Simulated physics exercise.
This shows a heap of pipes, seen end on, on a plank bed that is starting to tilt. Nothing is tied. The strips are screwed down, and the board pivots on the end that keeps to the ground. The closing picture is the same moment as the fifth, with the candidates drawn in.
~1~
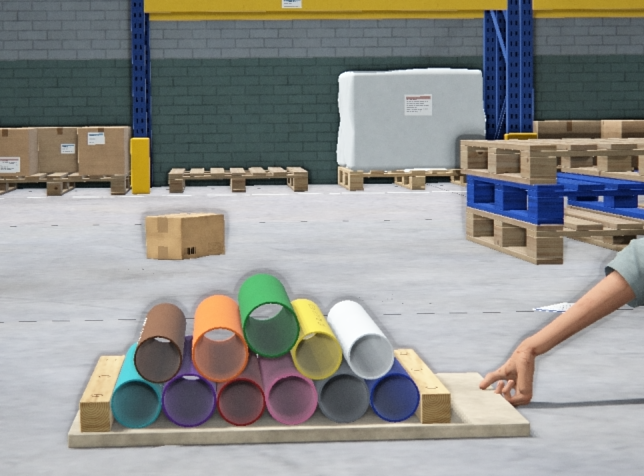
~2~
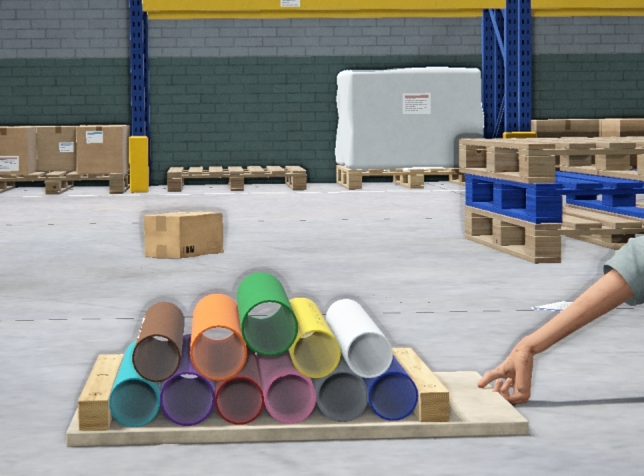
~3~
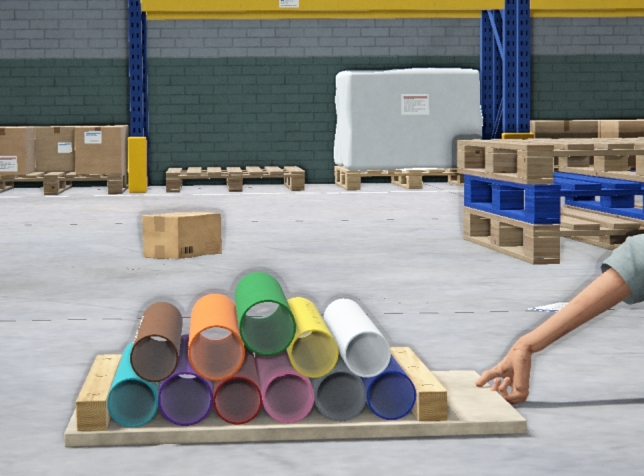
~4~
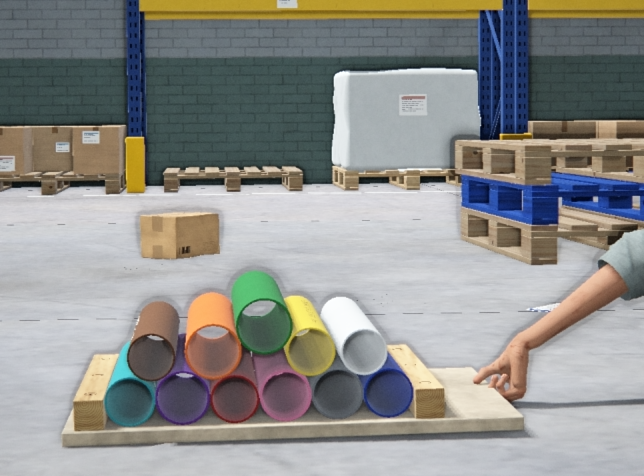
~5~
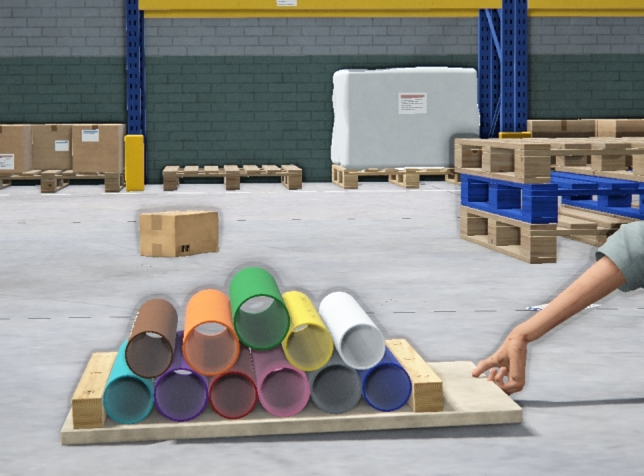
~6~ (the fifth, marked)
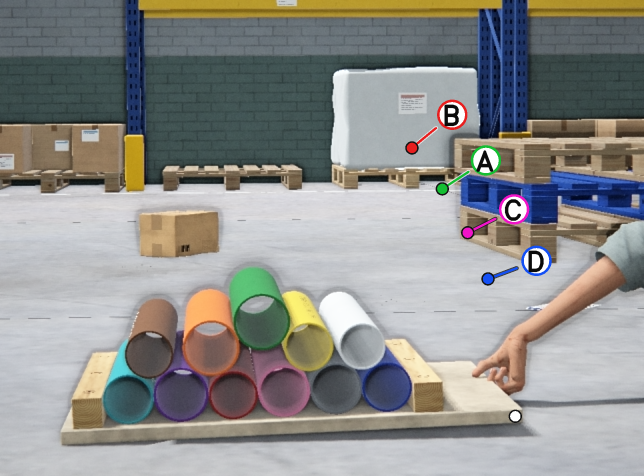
Colourful stacked pipes stay heaped on a board as a hand barely raises its right end.
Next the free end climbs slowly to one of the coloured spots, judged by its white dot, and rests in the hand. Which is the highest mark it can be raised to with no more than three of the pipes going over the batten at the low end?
It can be raised to C.
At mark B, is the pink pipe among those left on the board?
The pink pipe: Yes.
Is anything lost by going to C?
Yes.
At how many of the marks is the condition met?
Two of the four.
On the marked copy, A at (442, 189); B at (412, 148); C at (468, 233); D at (488, 279); the white dot at (515, 416).
With C. Early on, board at 17°.
Further on, board at 26°.
At the end, board at 26°, three over the low batten (orange, brown, green).
As for the rest, A four over the low batten (orange, yellow, brown, green); B five over the low batten; D none over the low batten.
